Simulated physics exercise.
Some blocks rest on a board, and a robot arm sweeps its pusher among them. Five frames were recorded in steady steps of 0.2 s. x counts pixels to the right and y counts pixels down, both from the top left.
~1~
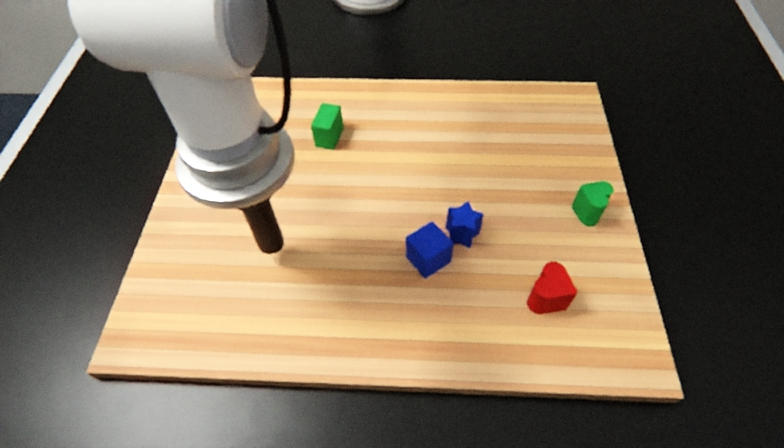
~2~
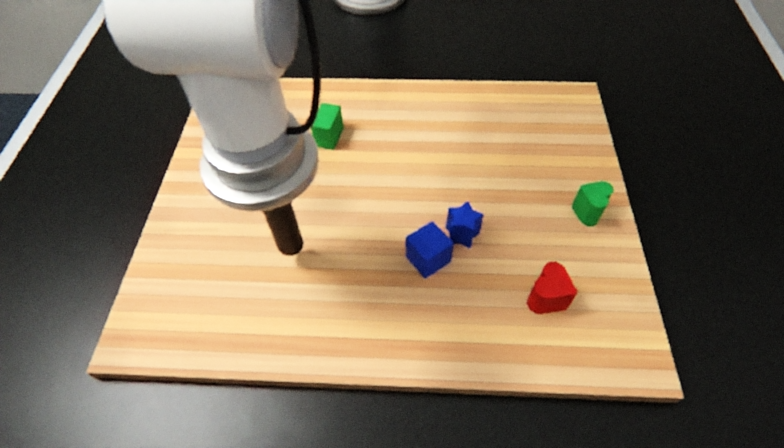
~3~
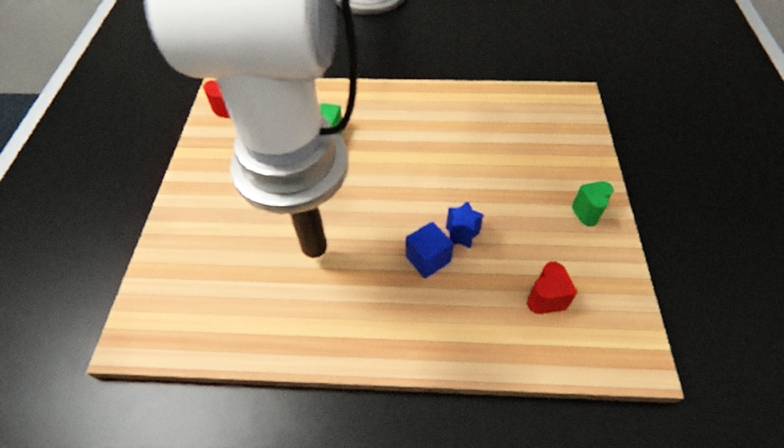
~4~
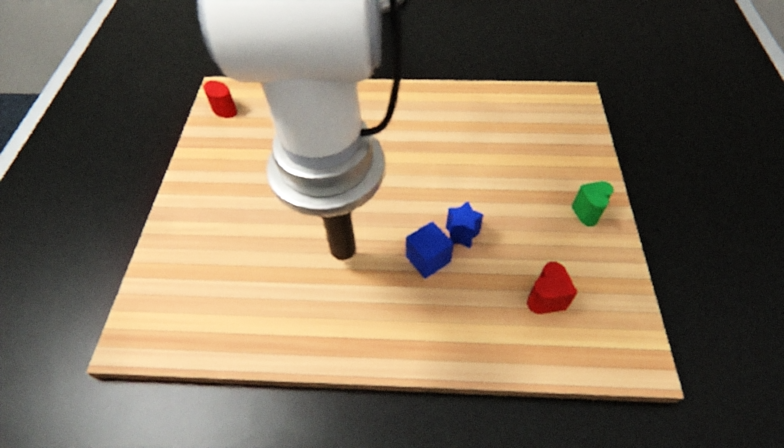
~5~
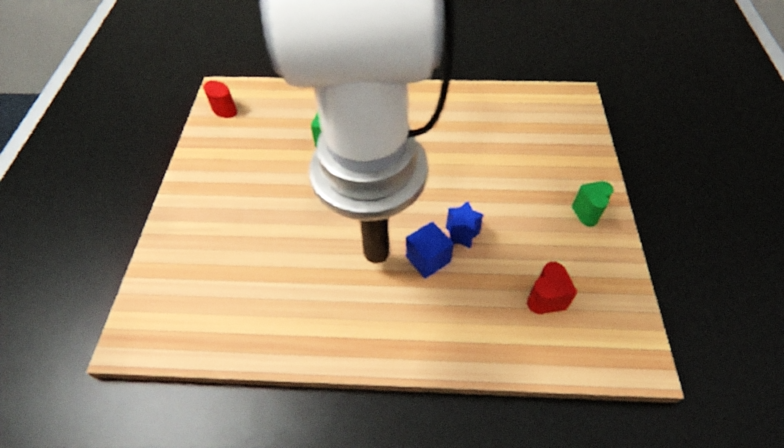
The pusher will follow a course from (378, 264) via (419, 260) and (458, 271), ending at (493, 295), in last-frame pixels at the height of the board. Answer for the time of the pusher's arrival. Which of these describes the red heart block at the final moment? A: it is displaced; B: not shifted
Letter B.
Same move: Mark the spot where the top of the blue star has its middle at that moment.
My best guess is (483, 212).
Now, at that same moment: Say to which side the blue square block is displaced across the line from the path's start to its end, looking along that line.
It slides leftward.
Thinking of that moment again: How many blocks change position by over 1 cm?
The answer is two blocks, counting only moves over 1 cm.
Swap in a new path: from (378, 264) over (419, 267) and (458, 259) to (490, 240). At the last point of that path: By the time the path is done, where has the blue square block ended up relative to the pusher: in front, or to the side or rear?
The pusher still has the blue square block in front of it when the path ends.
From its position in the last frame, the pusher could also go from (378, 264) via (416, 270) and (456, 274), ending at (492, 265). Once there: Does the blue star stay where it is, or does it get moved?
That one moves away.
What follows on the original path. One third of the way, pusher (421, 249); blue square block (455, 240), turned 15° clockwise; blue star (473, 212), turned 25° anticlockwise.
Two thirds of the way, pusher (460, 261); blue square block (494, 246); blue star (483, 212), turned 75° anticlockwise.
At the end, pusher (496, 285); blue square block (504, 247), turned 15° anticlockwise; blue star (483, 212), turned 75° anticlockwise; red heart block unmoved.
